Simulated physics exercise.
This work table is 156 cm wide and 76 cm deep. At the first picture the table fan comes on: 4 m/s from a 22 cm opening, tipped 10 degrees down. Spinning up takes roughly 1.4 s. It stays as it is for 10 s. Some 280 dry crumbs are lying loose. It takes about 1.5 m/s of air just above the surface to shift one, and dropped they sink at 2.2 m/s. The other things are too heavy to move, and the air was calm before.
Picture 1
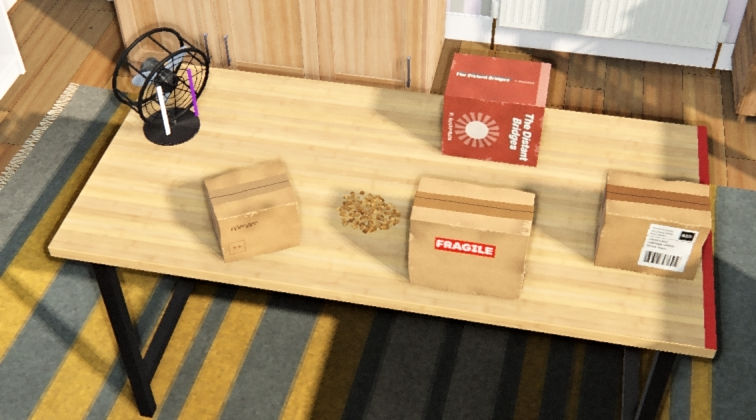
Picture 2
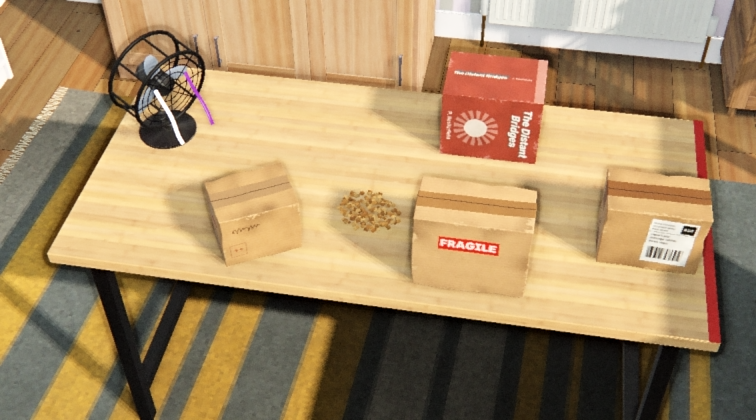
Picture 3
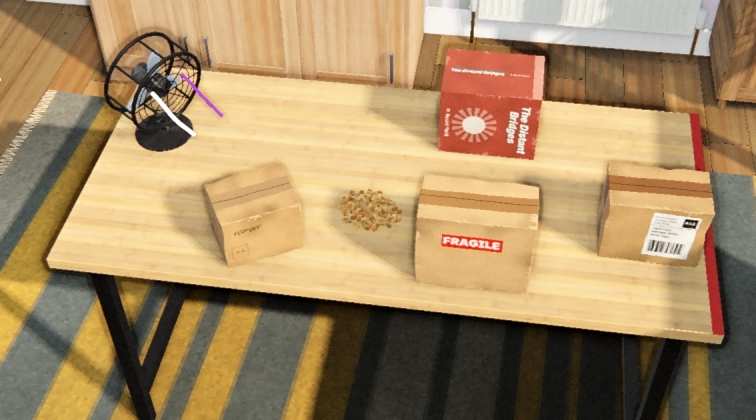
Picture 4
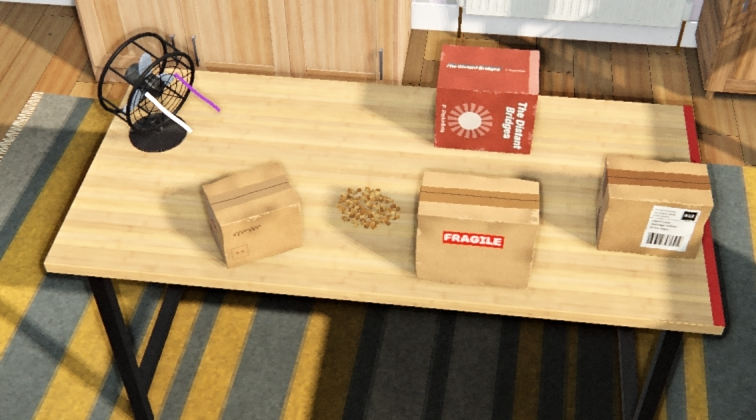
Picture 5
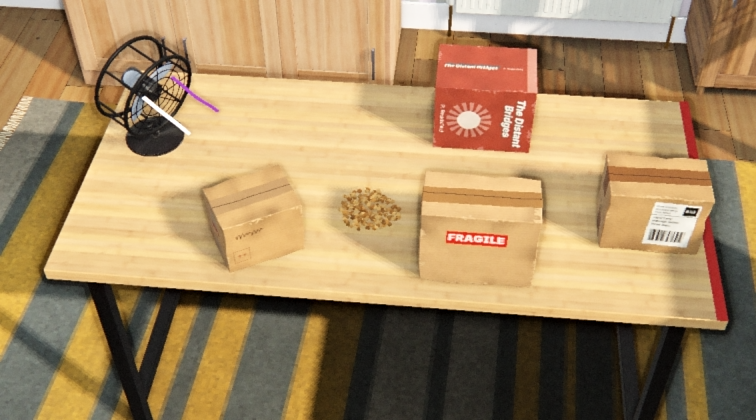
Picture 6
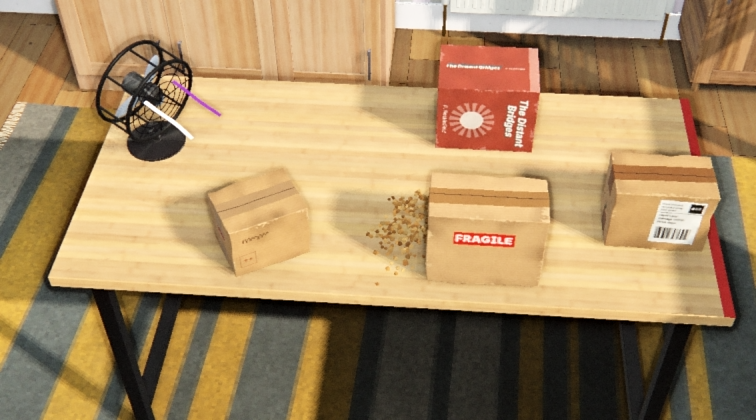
A pale wooden work table with black legs and a red right edge stands on a grey and yellow striped rug, seen from above. A black fan is at back left, a red box at back centre, and three brown cardboard boxes line the front, with tan crumbs between two. The fan turns while the camera shifts slightly, then the crumbs scatter rightward toward the box marked fragile.
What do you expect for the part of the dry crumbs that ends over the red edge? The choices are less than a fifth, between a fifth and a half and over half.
Of the dry crumbs, from a fifth to a half end over the red edge.
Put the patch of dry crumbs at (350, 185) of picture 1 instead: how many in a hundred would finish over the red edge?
It would be near 90 %.
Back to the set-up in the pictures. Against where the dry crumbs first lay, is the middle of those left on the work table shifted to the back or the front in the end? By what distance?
To the front, by about 15 cm.
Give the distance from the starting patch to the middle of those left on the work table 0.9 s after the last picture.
About 55 cm.
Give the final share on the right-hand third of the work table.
Near 15 %.
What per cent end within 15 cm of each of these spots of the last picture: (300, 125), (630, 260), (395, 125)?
In turn about 0 %, 10 %, 0 %.
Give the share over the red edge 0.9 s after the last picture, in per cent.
Near 20 %.
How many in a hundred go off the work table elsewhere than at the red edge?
Some 50 per cent.
Then, 0.9 s after the last picture, 46 % are on the move or not yet settled, 22 % are over the red edge; the middle of those still in play is near (602, 233).
Then, 2.1 s after the last picture, 20 % are on the move or not yet settled, 28 % are over the red edge; the middle of those still in play is near (650, 267).
Then, 4.4 s after the last picture, 14 % are on the move or not yet settled, 31 % are over the red edge; the middle of those still in play is near (650, 267).
Then, 8.9 s after the last picture, at the end, 32 % are over the red edge; the middle of those still in play is near (659, 271).
